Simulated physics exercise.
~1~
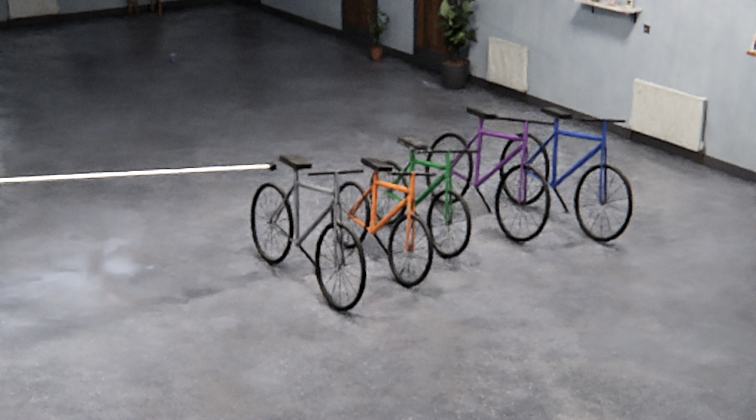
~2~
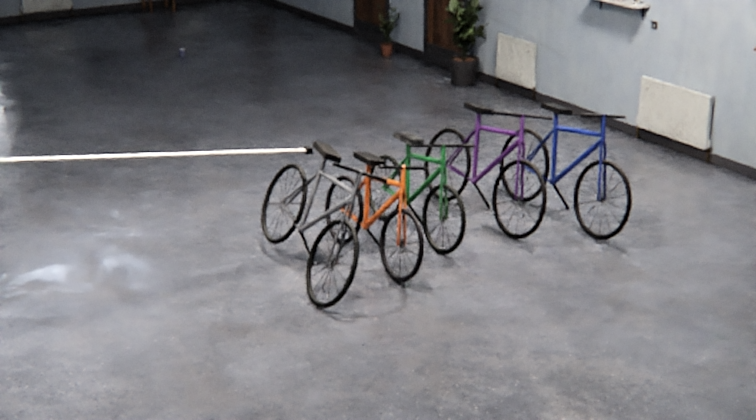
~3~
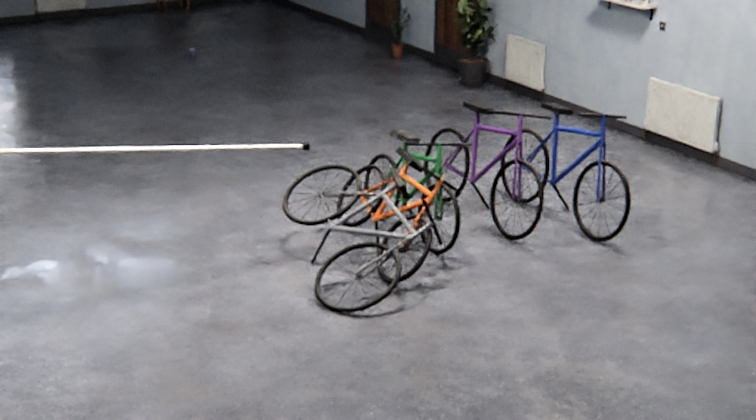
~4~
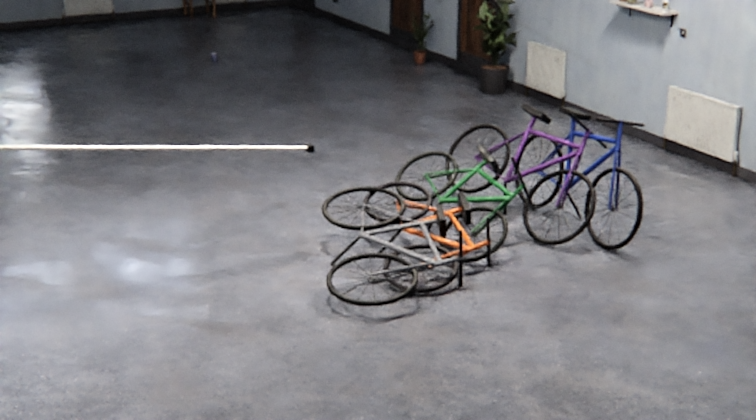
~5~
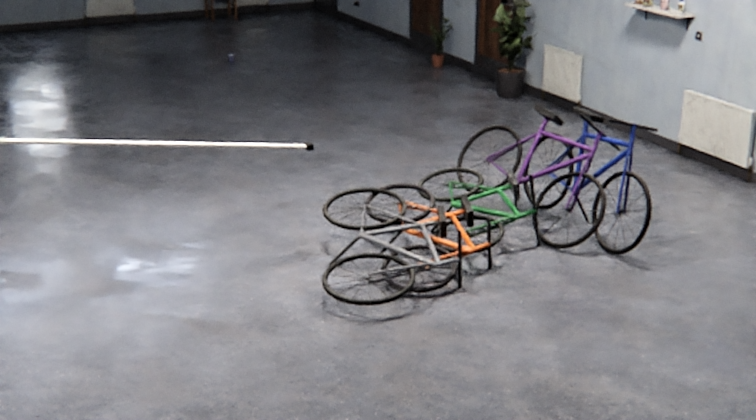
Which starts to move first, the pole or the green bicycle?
The pole starts to move first, and the green bicycle only begins to tip later.
A pole tips the grey bicycle, toppling orange, then green, and purple leans against blue.
